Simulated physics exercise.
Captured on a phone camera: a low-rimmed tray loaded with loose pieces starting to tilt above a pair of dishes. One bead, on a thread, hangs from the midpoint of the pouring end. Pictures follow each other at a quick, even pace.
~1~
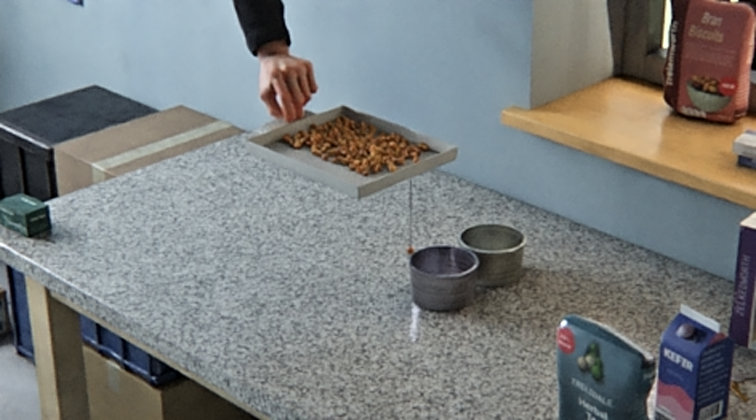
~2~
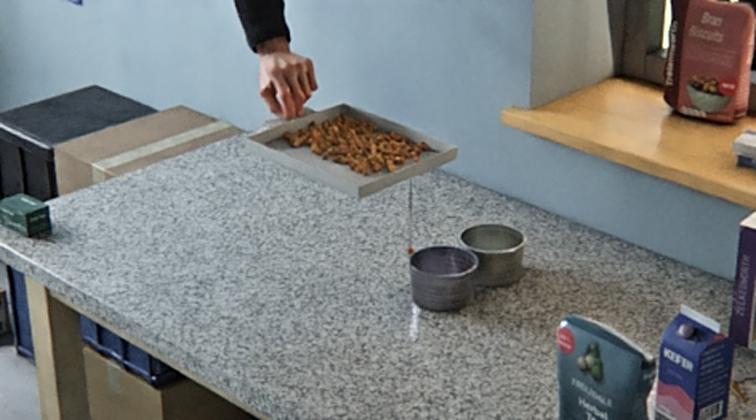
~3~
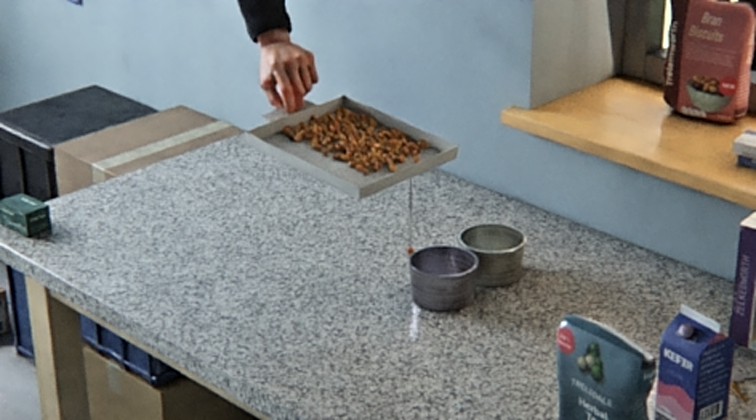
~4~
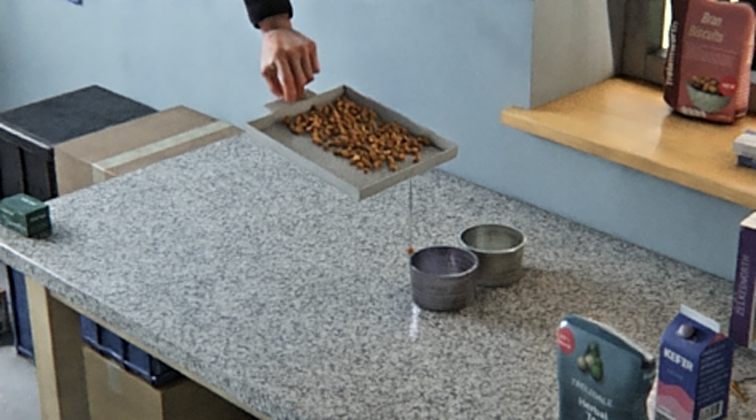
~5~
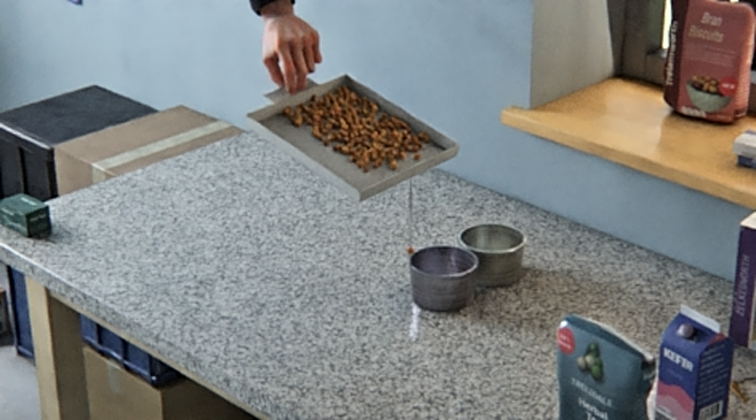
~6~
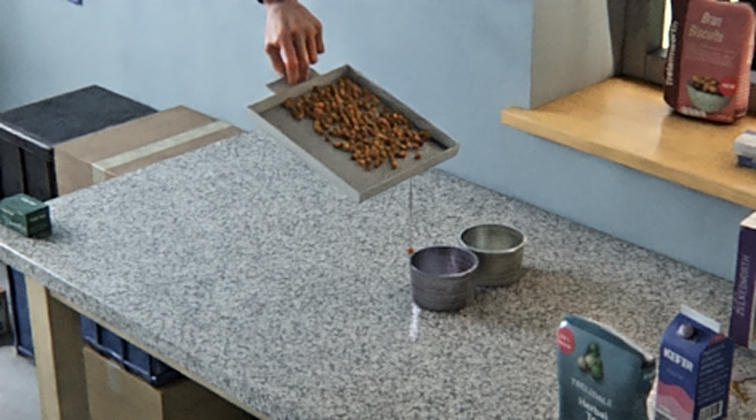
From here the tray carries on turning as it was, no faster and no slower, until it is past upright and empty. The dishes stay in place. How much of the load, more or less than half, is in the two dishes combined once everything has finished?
Catch falls short of half.
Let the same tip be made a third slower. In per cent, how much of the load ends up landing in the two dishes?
Around 10 percent.
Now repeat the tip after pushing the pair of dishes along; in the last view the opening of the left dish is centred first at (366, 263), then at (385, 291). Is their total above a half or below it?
In the first position a minority, in the second a majority.
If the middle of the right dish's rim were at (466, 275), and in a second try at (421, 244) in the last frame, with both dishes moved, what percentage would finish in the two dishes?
First try: Roughly 50 per cent; second try: Roughly 10 per cent.
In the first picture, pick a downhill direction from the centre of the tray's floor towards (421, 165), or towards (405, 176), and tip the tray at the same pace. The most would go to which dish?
Outcome one: The left side; outcome two: The left side.
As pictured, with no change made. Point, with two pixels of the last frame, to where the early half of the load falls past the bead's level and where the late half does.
I'd say close to (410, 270) at first and close to (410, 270) later on.
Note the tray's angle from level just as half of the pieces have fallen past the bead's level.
Somewhere near 115 degrees, I'd say.
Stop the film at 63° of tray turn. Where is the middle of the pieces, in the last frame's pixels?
Load centre: Approx. (392, 165).
Soon after the last picture, tray tipped steeply; nearly all on the tray; a stray few outside both; a small part in the air.
A little later, tray tipped past a quarter turn; most on the tray; a stray few in the left dish; a small part outside both; a stray few in the air.
Later still, tray tipped past a quarter turn; a small part in the left dish; most outside both.
At rest, tray tipped past a quarter turn; a small part in the left dish; none in the right dish; most outside both.
